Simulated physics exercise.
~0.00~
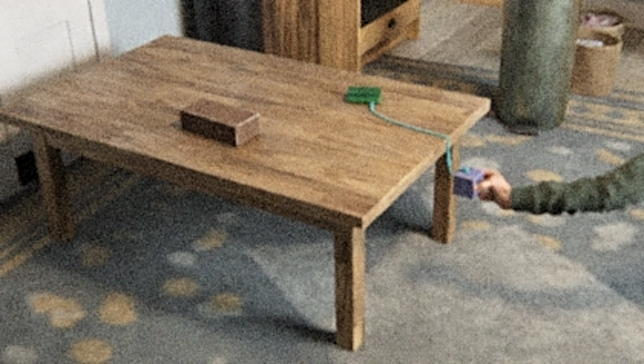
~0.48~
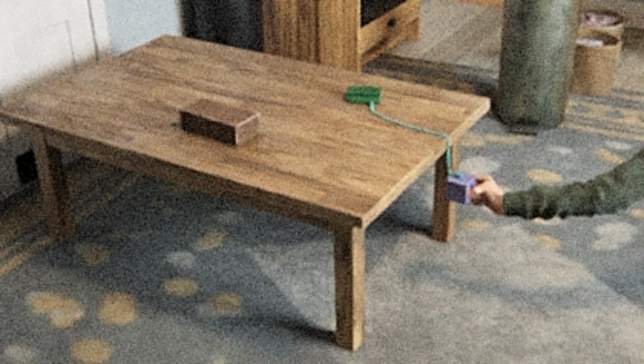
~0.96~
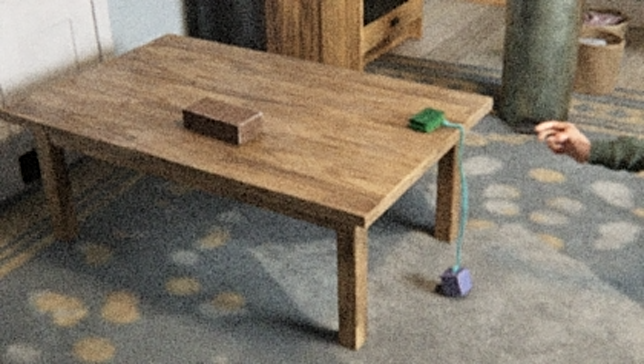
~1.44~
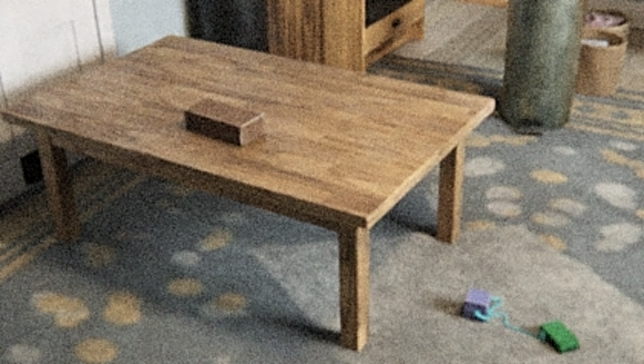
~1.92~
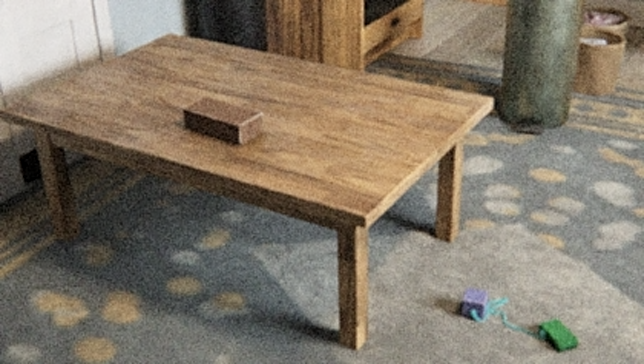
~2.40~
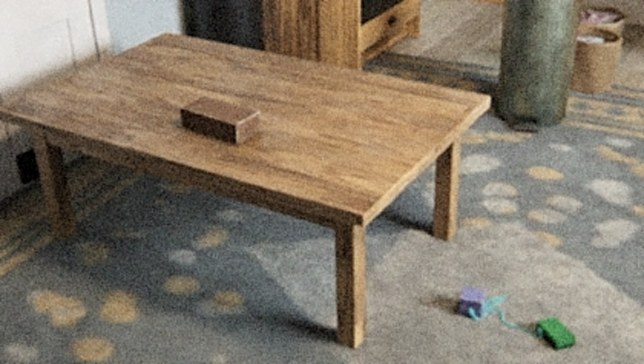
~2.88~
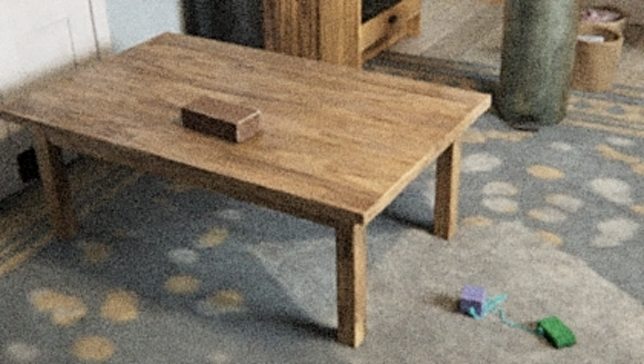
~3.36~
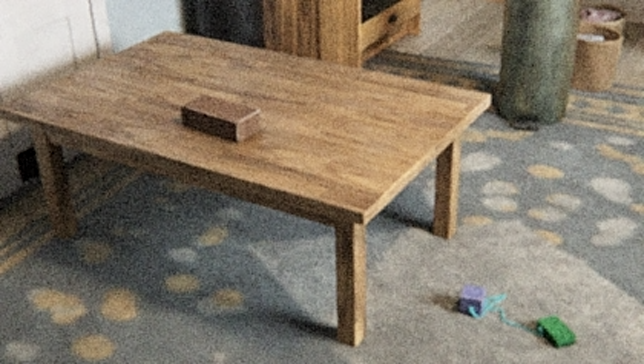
The video shows a hand holding a blue block beside a wooden table, tied by a cord to a green sponge near a brick. The hand lets go, the block drops, and the sponge is dragged off the edge; both end up on the floor while the brick stays put.
